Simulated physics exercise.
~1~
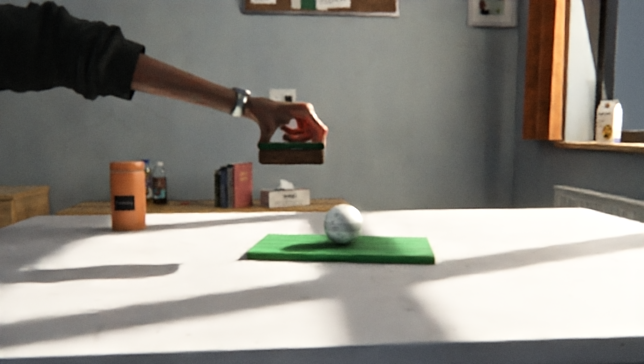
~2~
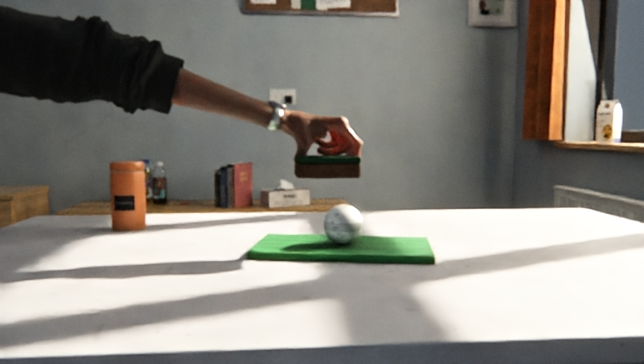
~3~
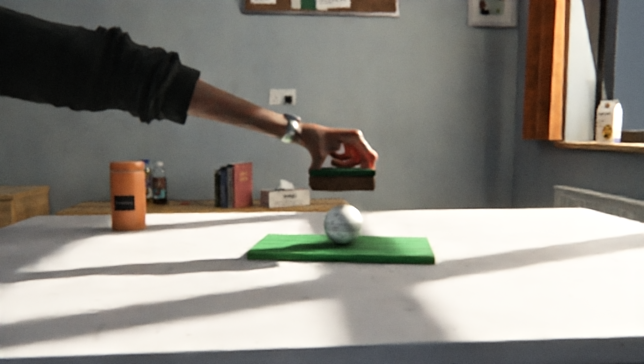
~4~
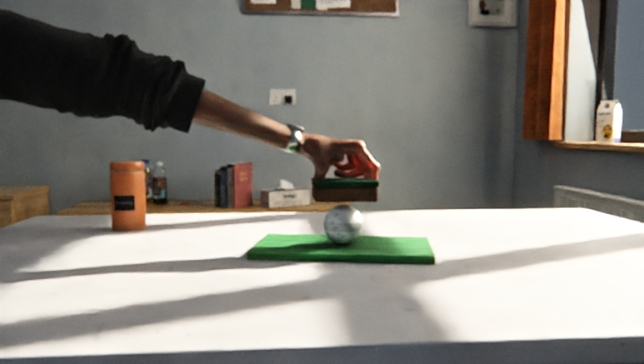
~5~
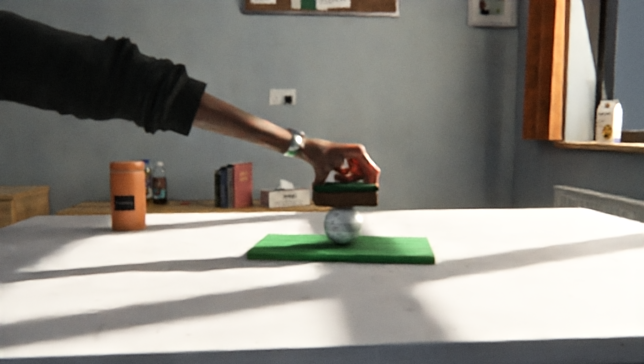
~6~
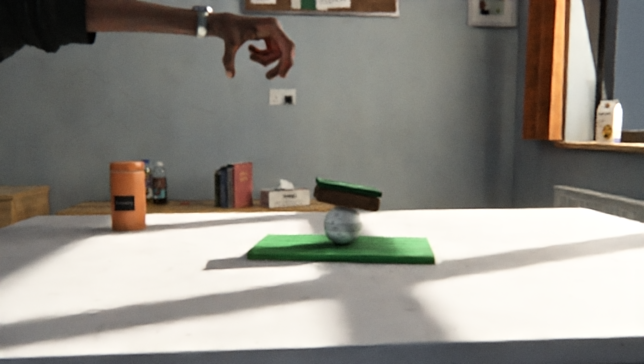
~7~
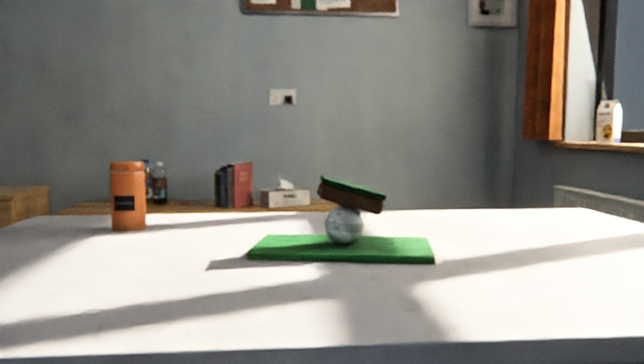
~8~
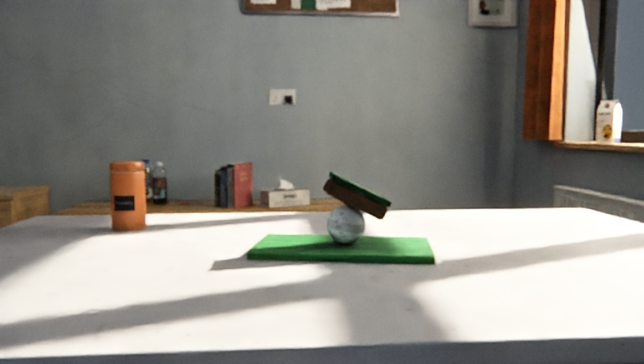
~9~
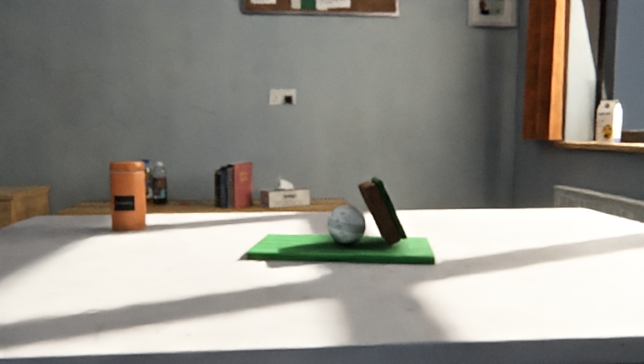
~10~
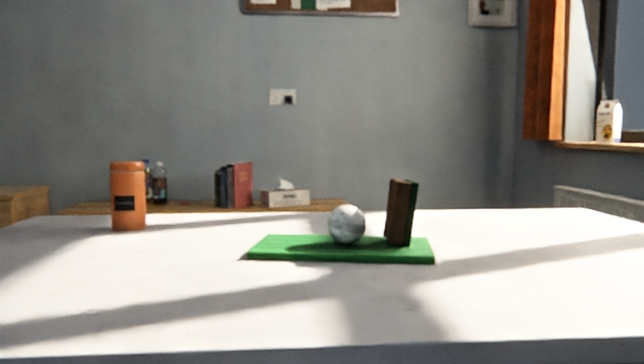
A grey-white ball sits on a flat green board in the middle of a pale table, seen from the front by a still camera in a grey-walled room. An orange jar stands to the left, with books and a tissue box behind. A hand reaching in from the left carries a brown sponge with a green layer rightward, lowers it onto the ball, then lets go and withdraws. The sponge tilts down to the right, slides off and ends upright on its narrow end beside the ball, which remains on the board.
